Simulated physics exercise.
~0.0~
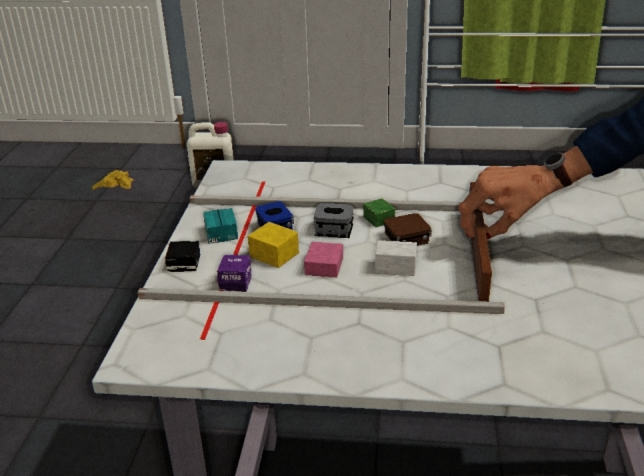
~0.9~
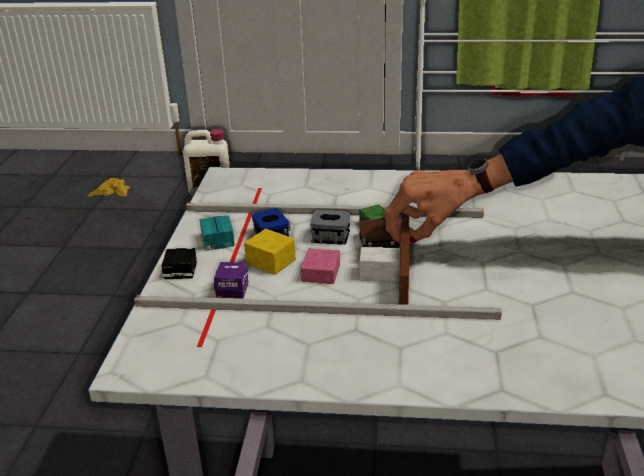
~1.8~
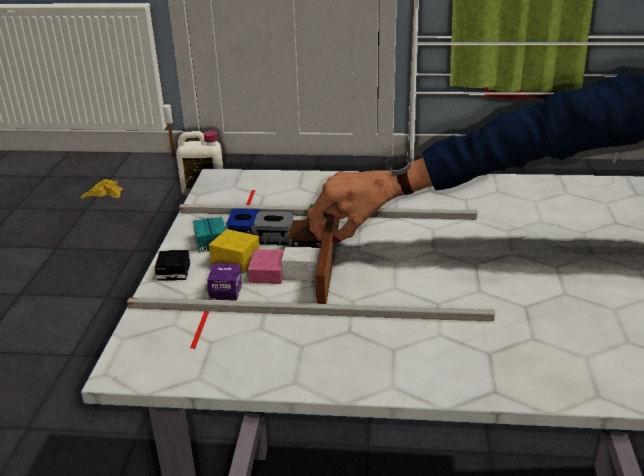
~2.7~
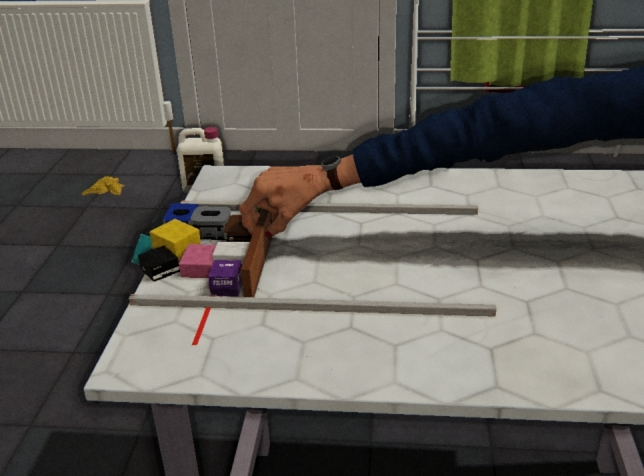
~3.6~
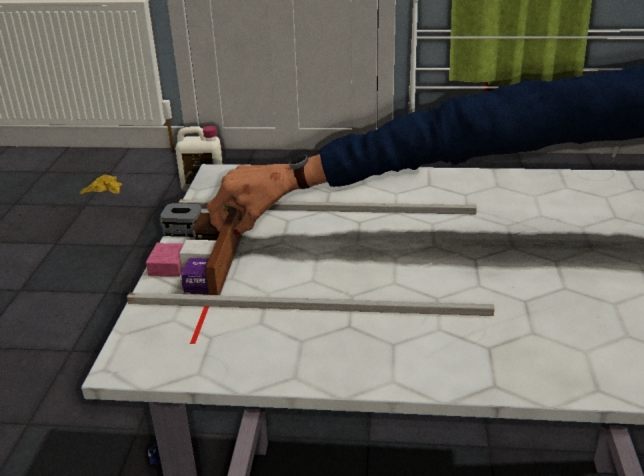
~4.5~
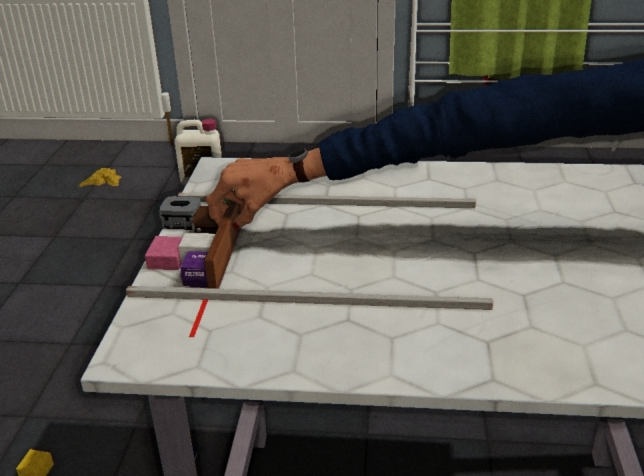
In the video, a hand pushes an upright brown board leftward along a channel on a marble-patterned table, gathering a jumble of small coloured objects past a red line until several drop off the end, while pink, purple, white and grey ones stay beside the halted board.
